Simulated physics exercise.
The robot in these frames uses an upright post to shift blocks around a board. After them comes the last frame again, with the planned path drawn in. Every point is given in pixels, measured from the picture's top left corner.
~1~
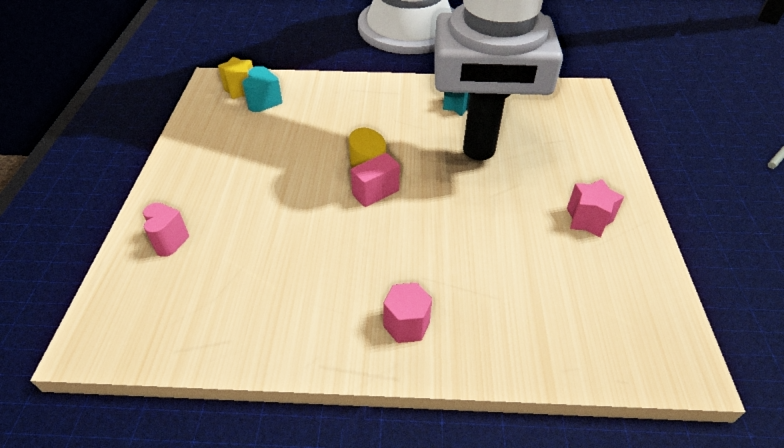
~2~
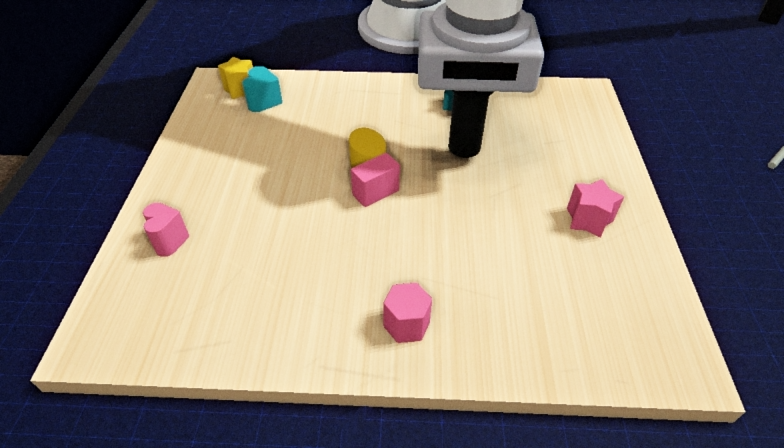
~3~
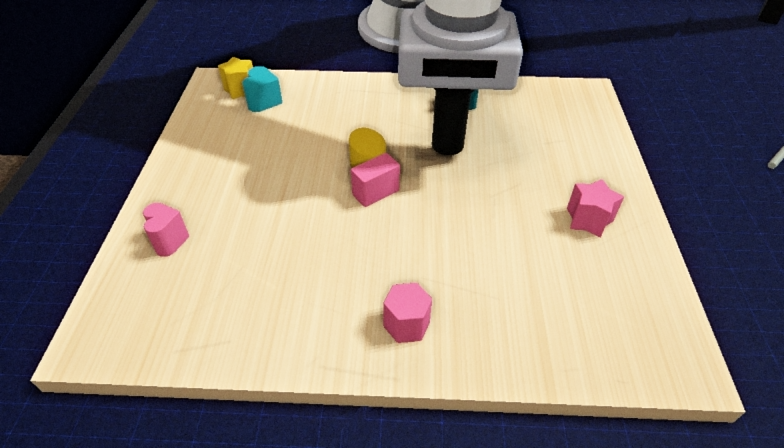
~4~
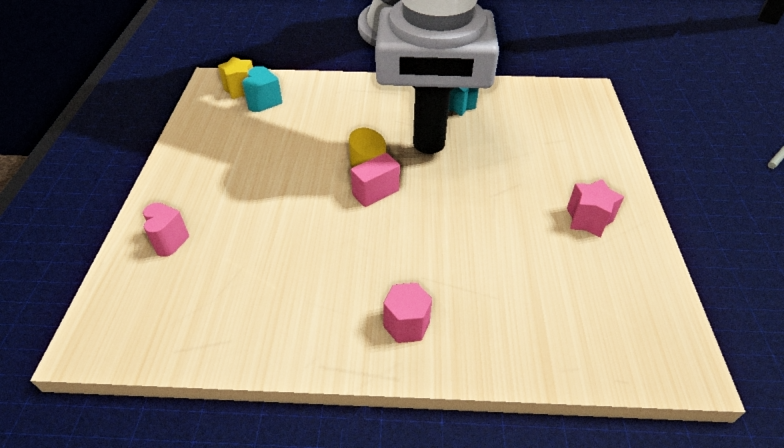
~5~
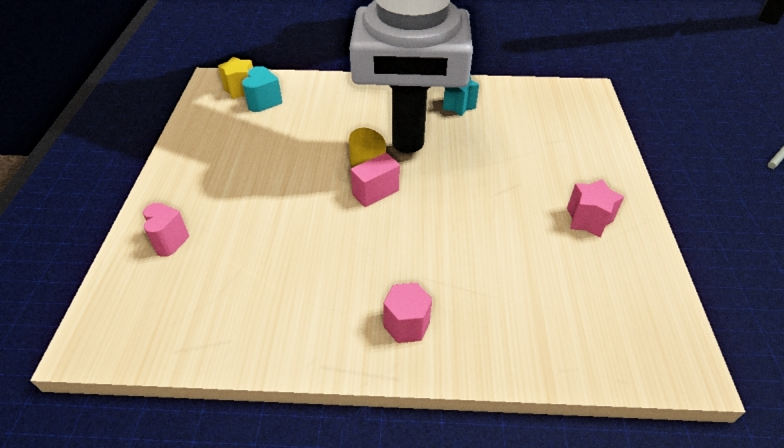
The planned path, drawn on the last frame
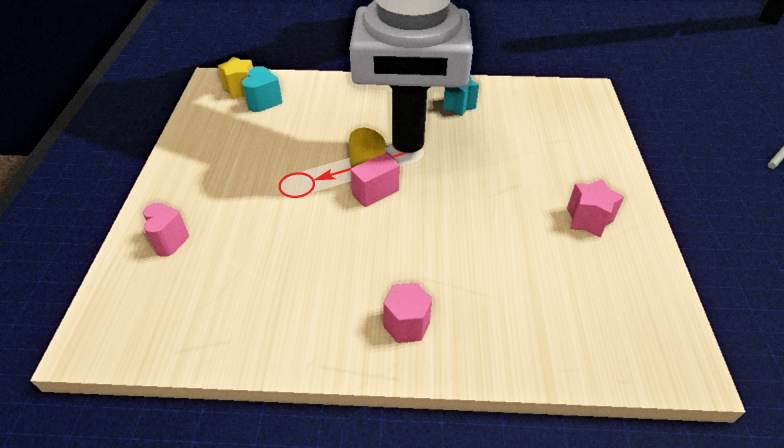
On a wooden board, a robot's black post moves left toward the yellow and pink blocks.
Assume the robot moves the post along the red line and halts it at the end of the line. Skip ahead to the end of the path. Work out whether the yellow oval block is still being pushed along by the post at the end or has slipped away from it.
In the end it is ahead.
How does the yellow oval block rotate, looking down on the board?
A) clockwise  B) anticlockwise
My answer is option B.
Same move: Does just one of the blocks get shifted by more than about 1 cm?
Yes.
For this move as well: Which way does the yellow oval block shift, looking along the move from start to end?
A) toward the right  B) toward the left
It's B.
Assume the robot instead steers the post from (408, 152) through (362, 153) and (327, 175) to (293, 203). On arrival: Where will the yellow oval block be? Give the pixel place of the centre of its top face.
In the picture, that point is around (331, 182).
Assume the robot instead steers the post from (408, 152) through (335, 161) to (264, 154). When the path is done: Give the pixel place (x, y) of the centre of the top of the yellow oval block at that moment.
That would be at about pixel (325, 158).
Path on the board, from (408, 152) to (297, 185).
The first path, step by step. One third of the way, post (372, 154); yellow oval block (341, 149).
Two thirds of the way, post (334, 165); yellow oval block (304, 164), turned 25° anticlockwise.
At the end, post (295, 176); yellow oval block (269, 181), turned 55° anticlockwise; pink rectangular block in place.
